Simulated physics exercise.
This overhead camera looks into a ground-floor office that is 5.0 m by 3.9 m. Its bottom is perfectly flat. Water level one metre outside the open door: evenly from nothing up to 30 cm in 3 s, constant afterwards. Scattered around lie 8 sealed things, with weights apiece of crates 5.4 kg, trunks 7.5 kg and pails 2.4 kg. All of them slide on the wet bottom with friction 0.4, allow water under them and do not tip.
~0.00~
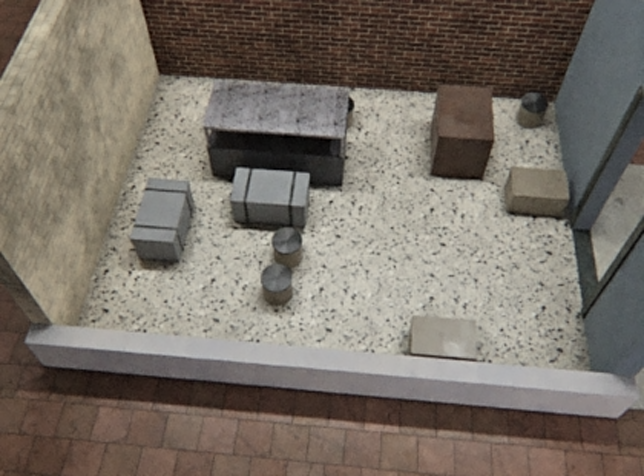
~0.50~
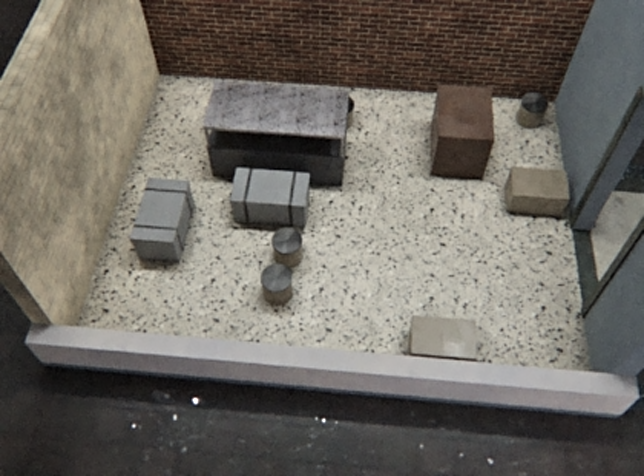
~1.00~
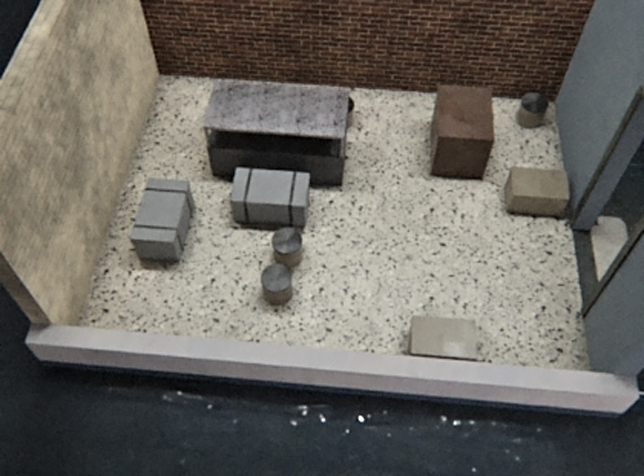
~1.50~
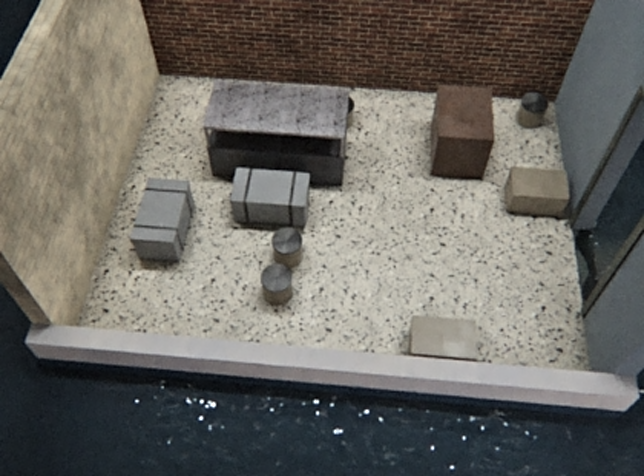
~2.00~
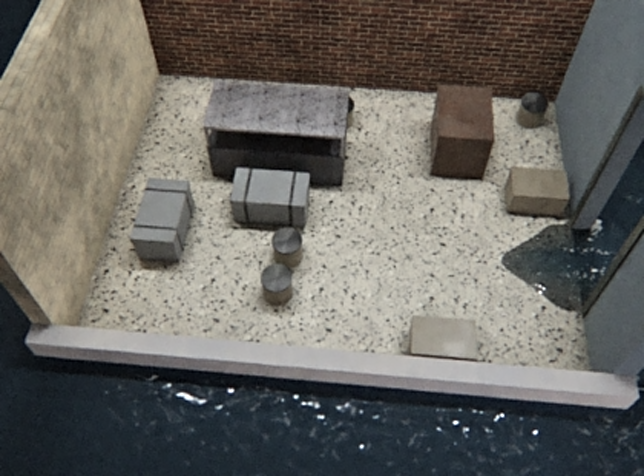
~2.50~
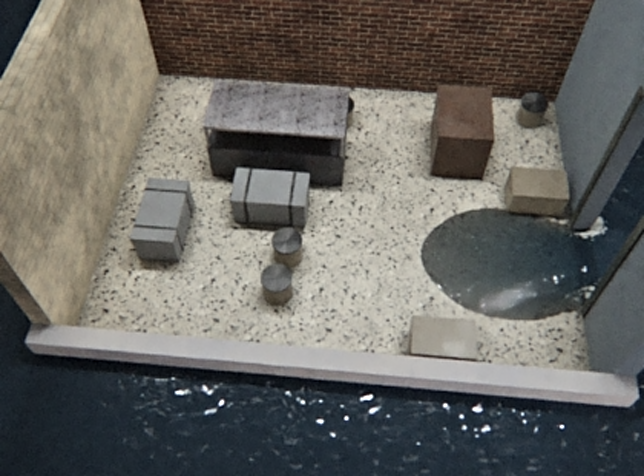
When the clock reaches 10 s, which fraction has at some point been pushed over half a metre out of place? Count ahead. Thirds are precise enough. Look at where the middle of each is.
Most likely a clear majority gets moved that far.
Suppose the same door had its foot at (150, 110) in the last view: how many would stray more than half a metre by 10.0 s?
Then the count would be 6.
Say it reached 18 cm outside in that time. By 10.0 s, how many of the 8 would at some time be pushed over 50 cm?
Count: 5.
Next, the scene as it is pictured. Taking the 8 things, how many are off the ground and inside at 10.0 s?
At that time, 8.
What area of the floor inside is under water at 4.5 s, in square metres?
I'd put it close to 11.5 m2.
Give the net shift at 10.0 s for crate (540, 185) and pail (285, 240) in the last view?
In that order: 60 cm, 200 cm.
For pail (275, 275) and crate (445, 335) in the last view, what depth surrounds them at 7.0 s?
Depths: Near 18 cm, then near 16 cm.
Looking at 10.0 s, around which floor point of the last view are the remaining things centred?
The centre is close to (275, 187).
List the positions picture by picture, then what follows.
The first picture shows a crate at (444, 337), on the bottom; a trunk at (270, 187) rests on the ground; water covers 0.0 m2; 0 of 8 have shifted.
The second picture shows a crate at (444, 337), on the bottom; a trunk at (270, 187), on the bottom; 0.0 m2 under water; 0 of 8 have shifted.
The third picture shows a crate at (444, 337), on the bottom; a trunk at (270, 187) rests on the ground; water covers 0.0 m2; 0 of 8 have shifted.
The fourth picture shows a crate at (444, 337), on the bottom; a trunk at (270, 187) rests on the ground; 0.0 m2 under water; 0 of 8 have shifted.
The fifth picture shows a crate at (444, 337) rests on the ground; a trunk at (270, 187), on the bottom; water covers 0.5 m2; 0 of 8 have shifted.
The sixth picture shows a crate at (444, 337), on the bottom; a trunk at (270, 187) rests on the ground; 1.7 m2 under water; 0 of 8 have shifted.
After 3.5 s 0 of 8 are over 50 cm from their spots; 0 afloat.
After 4.5 s 3 of 8 are over 50 cm from their spots; 1 afloat.
After 7.0 s 4 of 8 are over 50 cm from their spots; 6 afloat.
After 10.0 s 7 of 8 are over 50 cm from their spots, and 7 have been at some point; 8 afloat.
